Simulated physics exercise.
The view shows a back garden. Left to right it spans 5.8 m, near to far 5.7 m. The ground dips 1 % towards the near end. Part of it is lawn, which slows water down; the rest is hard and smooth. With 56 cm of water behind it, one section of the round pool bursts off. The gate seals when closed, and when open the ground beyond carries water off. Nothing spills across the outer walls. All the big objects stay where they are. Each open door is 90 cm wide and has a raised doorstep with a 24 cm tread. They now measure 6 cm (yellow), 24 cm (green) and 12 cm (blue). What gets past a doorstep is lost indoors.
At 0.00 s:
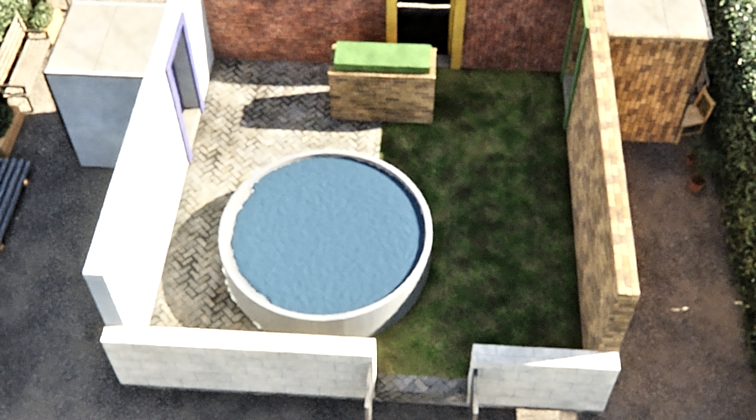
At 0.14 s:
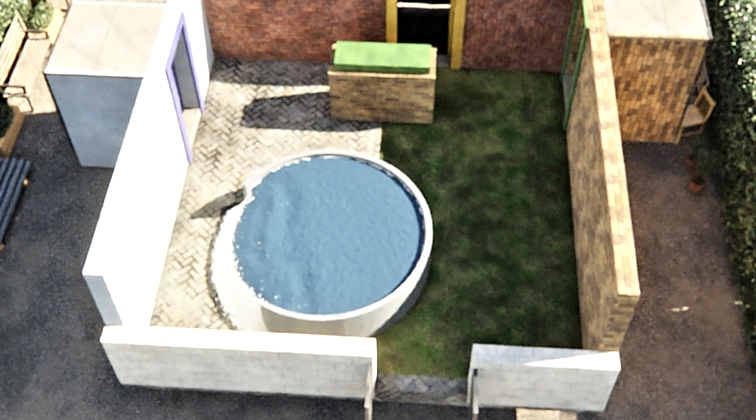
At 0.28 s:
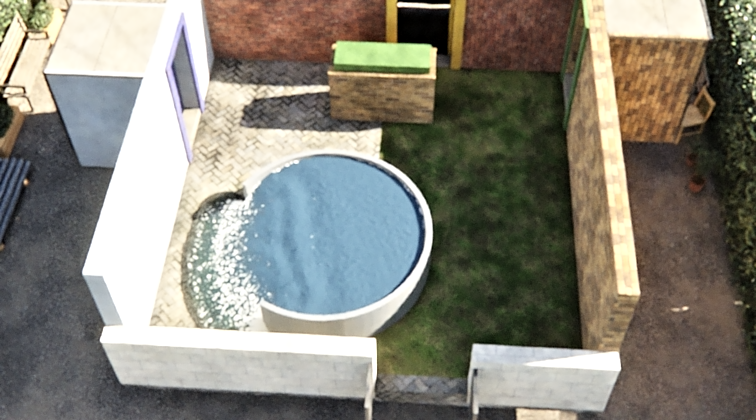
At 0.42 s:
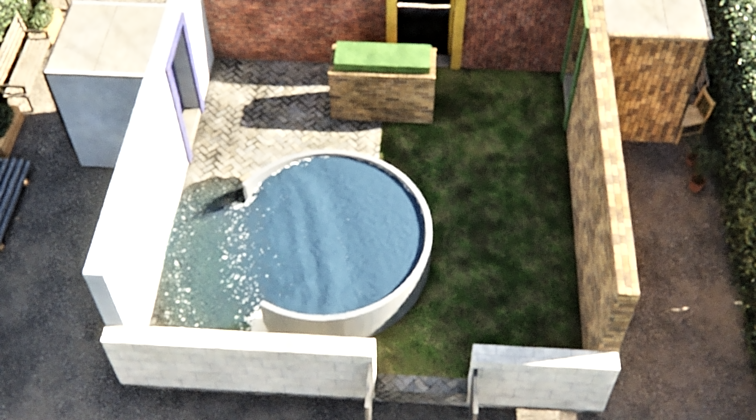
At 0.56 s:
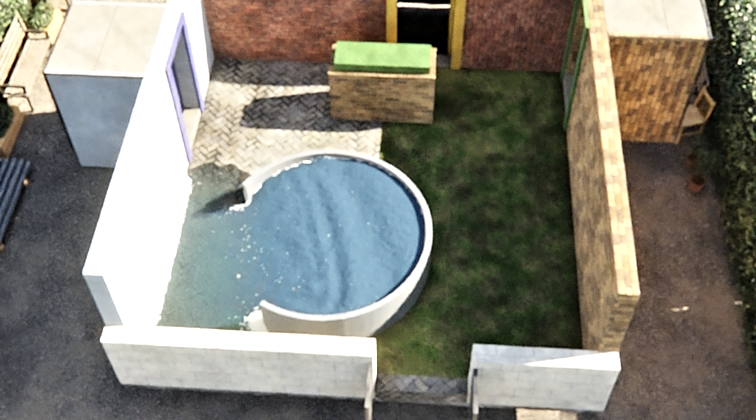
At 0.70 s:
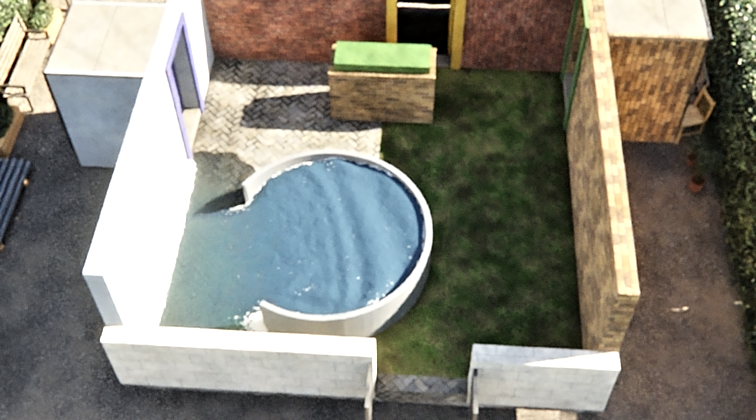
A round, pale-rimmed pool of blue water stands in a walled back garden, seen from high above by a camera that stays still. Herringbone paving lies to its left beside a white wall, dark green lawn to its right beside a brick wall, and a green-topped brick planter behind. The pool's left side opens, and water pours out in white froth, spreads across the paving to the white wall, and grows smoother.
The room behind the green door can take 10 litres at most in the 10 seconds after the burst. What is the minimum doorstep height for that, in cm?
It would have to be roughly 7 cm high.
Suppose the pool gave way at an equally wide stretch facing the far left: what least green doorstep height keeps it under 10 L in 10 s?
About 17 cm.
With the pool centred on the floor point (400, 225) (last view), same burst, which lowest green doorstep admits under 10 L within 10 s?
Then roughly 7.0 cm.
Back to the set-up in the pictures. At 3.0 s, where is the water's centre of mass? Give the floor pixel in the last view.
Near (274, 251).
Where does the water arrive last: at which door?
Last comes the green one.
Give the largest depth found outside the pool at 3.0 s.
Roughly 37 cm.
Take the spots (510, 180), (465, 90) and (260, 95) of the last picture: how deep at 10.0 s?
Roughly 9, 6 and 13 cm, in turn.
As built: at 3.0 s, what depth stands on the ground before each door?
In cm: Yellow 0, green 0, blue 11.
After 1.4 s water covers 20 % of the floor, deepest (54 cm) near (171, 290); it has not reached the green door.
After 3.0 s water covers 50 % of the floor, deepest (37 cm) near (141, 359); it has not reached the green door.
After 10.0 s water covers 100 % of the floor, deepest (16 cm) near (141, 359); 6 cm at the green door, 0 litres in over its 24 cm doorstep.
At the green door as built, the water arrived by 5.6 s and peaked near 10 cm at 6.0 s.
With a doorstep of 6.5 cm, 14 litres would have come in within the 10 s; with 9 cm, 2 litres. So under 10 litres takes about 7 cm.
